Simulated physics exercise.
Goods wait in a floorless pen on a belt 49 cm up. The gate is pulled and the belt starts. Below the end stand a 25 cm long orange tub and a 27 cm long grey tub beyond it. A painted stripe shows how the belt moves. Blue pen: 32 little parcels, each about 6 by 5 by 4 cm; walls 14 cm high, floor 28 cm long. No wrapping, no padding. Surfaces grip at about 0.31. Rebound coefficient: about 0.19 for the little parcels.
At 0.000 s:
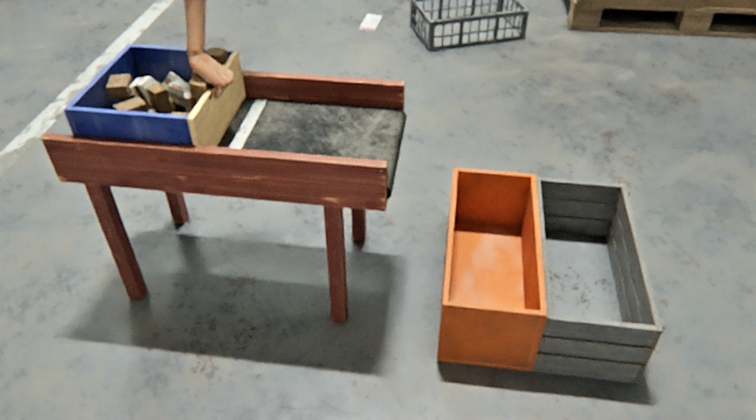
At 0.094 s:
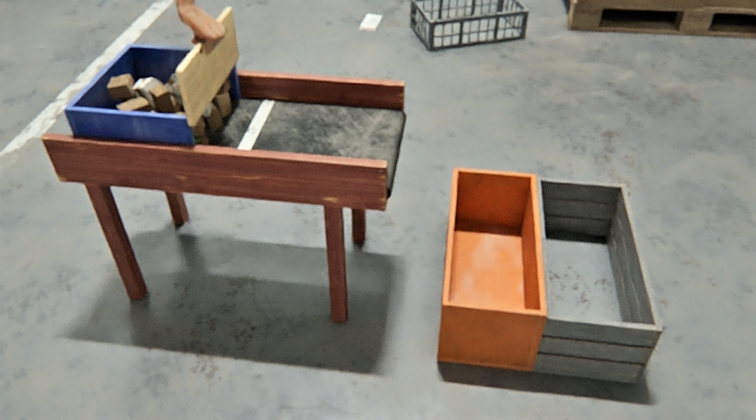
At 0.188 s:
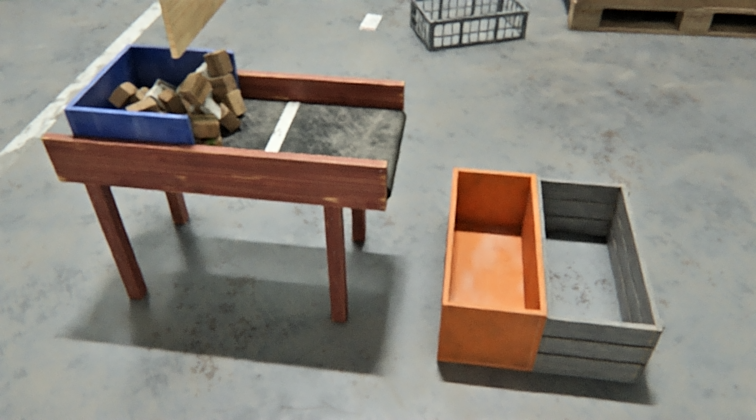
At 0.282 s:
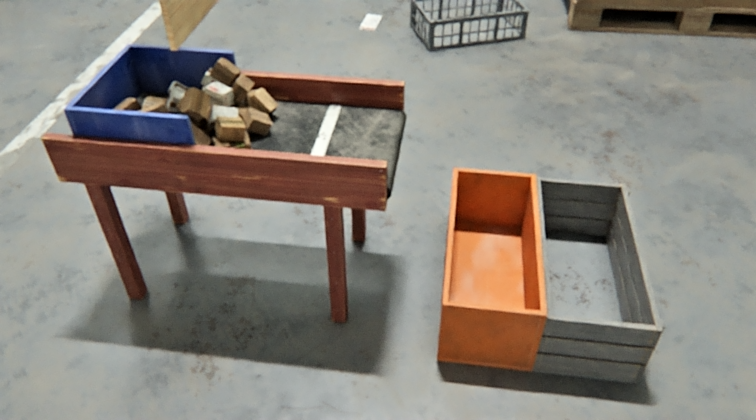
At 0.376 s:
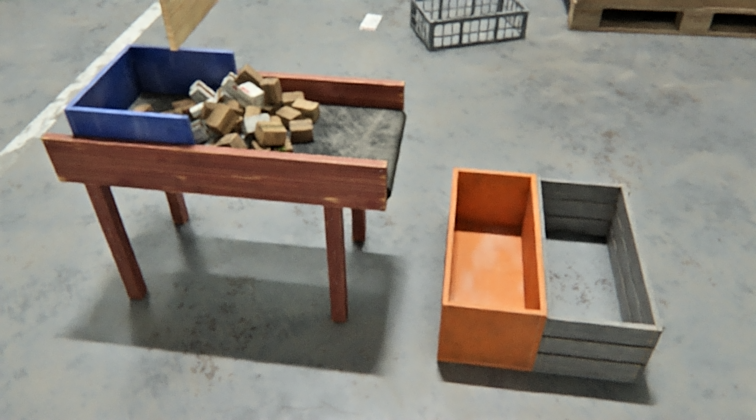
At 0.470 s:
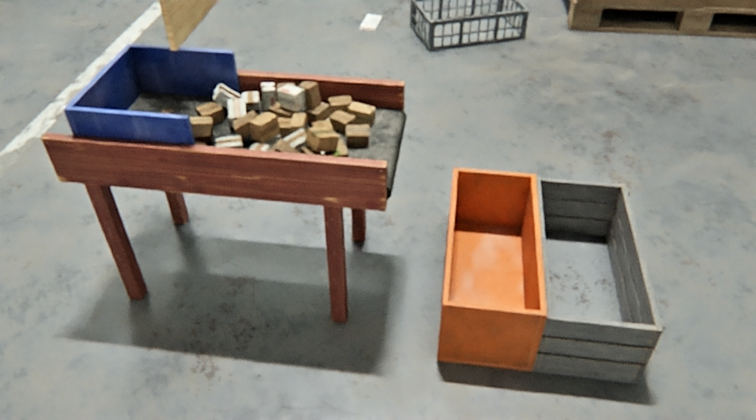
A hand lifted the wooden gate from the blue pen, and the small brown and pale blocks inside slid out, spreading rightward along the dark belt as the pen emptied.
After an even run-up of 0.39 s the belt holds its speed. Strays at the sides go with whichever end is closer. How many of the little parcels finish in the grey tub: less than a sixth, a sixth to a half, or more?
Expect more than half of the load in the grey tub.
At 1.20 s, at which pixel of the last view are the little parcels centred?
At about (601, 284).
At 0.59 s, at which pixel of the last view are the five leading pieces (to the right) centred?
Around (432, 136).
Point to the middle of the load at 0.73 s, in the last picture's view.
Near (454, 151).
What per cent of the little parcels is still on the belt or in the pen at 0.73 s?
Roughly 30 per cent.
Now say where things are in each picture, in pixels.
In the first picture (we follow the rim corner now nearest the camera), blue pen at (188, 117); grey tub at (656, 328); belt has run 0 cm; nothing out yet.
In the second picture, blue pen at (188, 117); belt has run 2 cm.
In the third picture, blue pen at (188, 117); belt has run 9 cm; 1 out, the lowest parcel at (227, 118).
In the fourth picture, blue pen at (188, 117); belt has run 21 cm; 10 out.
In the fifth picture, blue pen at (188, 117); belt has run 37 cm; 19 out.
In the sixth picture, blue pen at (188, 117); grey tub at (656, 328); belt has run 56 cm; 25 out, the lowest parcel at (323, 132).
After 0.59 s, 2 still in the blue pen, 22 on the belt and 8 in the air.
After 0.73 s, 10 on the belt and 22 in the air.
After 0.94 s, 17 in the grey tub and 15 in the air.
Final count (at 1.20 s), 32 in the grey tub. Asked share, 32 of 32, 100 per cent.
